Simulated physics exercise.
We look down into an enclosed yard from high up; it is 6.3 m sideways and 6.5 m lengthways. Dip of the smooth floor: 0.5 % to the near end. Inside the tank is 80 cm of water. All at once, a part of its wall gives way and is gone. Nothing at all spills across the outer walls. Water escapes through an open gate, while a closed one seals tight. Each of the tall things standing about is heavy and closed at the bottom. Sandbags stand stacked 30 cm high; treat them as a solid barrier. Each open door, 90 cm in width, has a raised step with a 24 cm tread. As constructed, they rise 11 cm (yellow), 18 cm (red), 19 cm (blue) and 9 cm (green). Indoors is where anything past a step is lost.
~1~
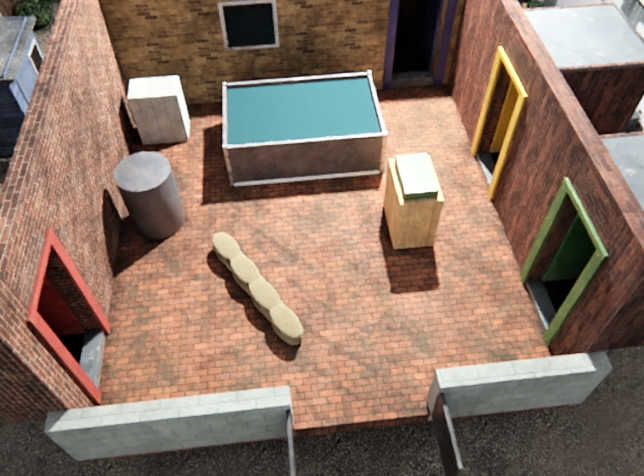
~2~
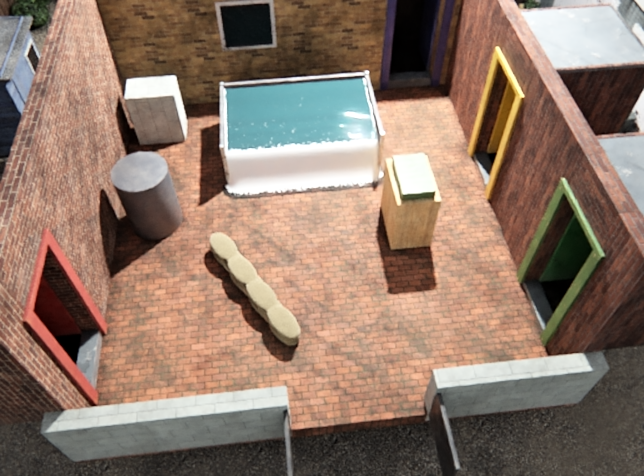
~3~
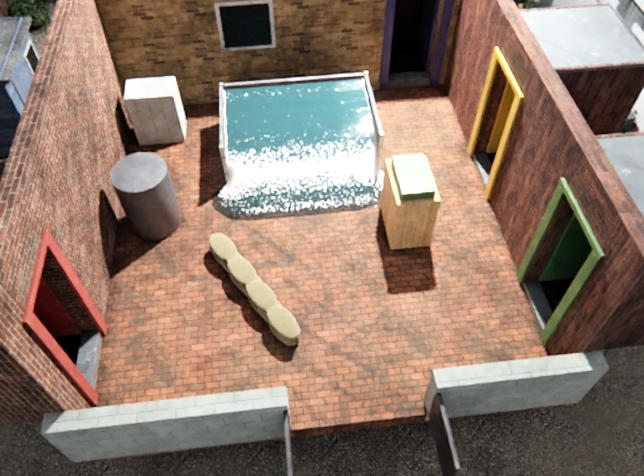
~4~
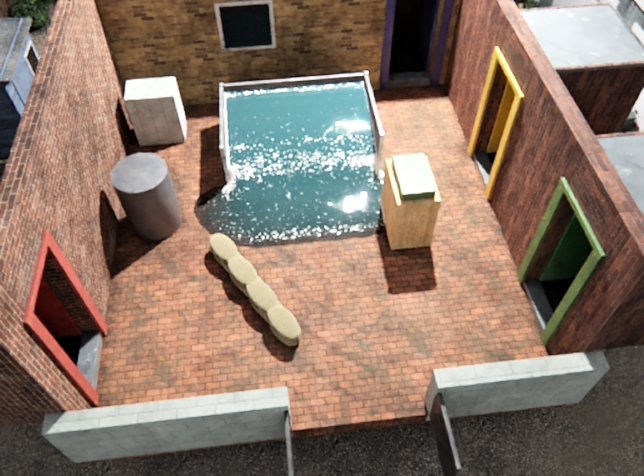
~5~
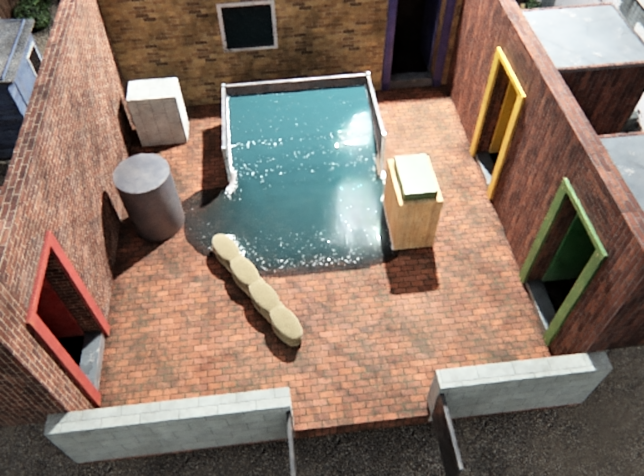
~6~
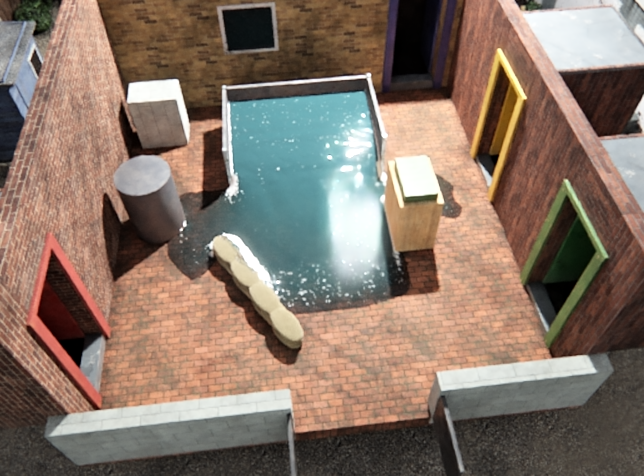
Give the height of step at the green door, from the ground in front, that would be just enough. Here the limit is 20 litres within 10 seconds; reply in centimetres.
Close to 11.5 cm.
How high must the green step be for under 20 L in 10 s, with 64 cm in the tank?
Minimum height: Approx. 9.5 cm.
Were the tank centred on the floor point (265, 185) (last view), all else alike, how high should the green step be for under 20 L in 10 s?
It should be around 21 cm high.
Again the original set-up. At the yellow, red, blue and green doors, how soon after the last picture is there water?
Yellow = 0.4 s, red = 0.8 s, blue = 2.4 s, green = 1.6 s.
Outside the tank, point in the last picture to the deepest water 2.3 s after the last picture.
Around pixel (552, 384).
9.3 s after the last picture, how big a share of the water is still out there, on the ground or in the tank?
Some 52 %.
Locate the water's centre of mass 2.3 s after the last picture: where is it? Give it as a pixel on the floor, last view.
The water is centred around (328, 253) in the last picture's pixels.
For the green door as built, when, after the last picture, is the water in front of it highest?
It peaks at about 2.6 s.
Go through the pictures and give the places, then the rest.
The tank at (301, 112) is whole and still, 80 cm deep; the green door at (556, 271) is dry, in the first picture.
The front is at (248, 196), 0.3 m from the gap at (304, 163); 0.7 m2 of floor is wet, 80 cm left at the back, in the second picture.
Water pours out at (304, 167) and has run 0.8 m, to (252, 217); about 14 cm deep outside, 76 cm at the back, in the third picture.
The gap is at (304, 168), the front 1.4 m out at (250, 243); the back of the tank holds 68 cm, in the fourth picture.
Water pours out at (306, 169) and has run 2.0 m, to (269, 272); about 12 cm deep outside, 67 cm at the back, in the fifth picture.
The gap is at (307, 171), the front 2.6 m out at (284, 309); the back of the tank holds 61 cm; the green door at (556, 273), 4.4 m from the gap, is still 2.0 m from the nearest water, in the sixth picture.
Then, 0.7 s after the last picture water covers 40 % of the floor, deepest (38 cm) near (242, 255); it has not reached the green door.
Then, 2.3 s after the last picture water covers 60 % of the floor, deepest (40 cm) near (552, 384); 12 cm at the green door, 0 litres in over its 9 cm step.
Then, 9.3 s after the last picture water covers 95 % of the floor, deepest (13 cm) near (137, 113); 6 cm at the green door, 42 litres in over its 9 cm step.
At the green door as built, the water peaked near 16 cm, 2.5 s after the last picture.
Run again over the same 10 s with other heights there, 32 litres in over 10 cm, 11 litres over 13.5 cm. The limit of 20 litres is kept from about 11.5 cm up.
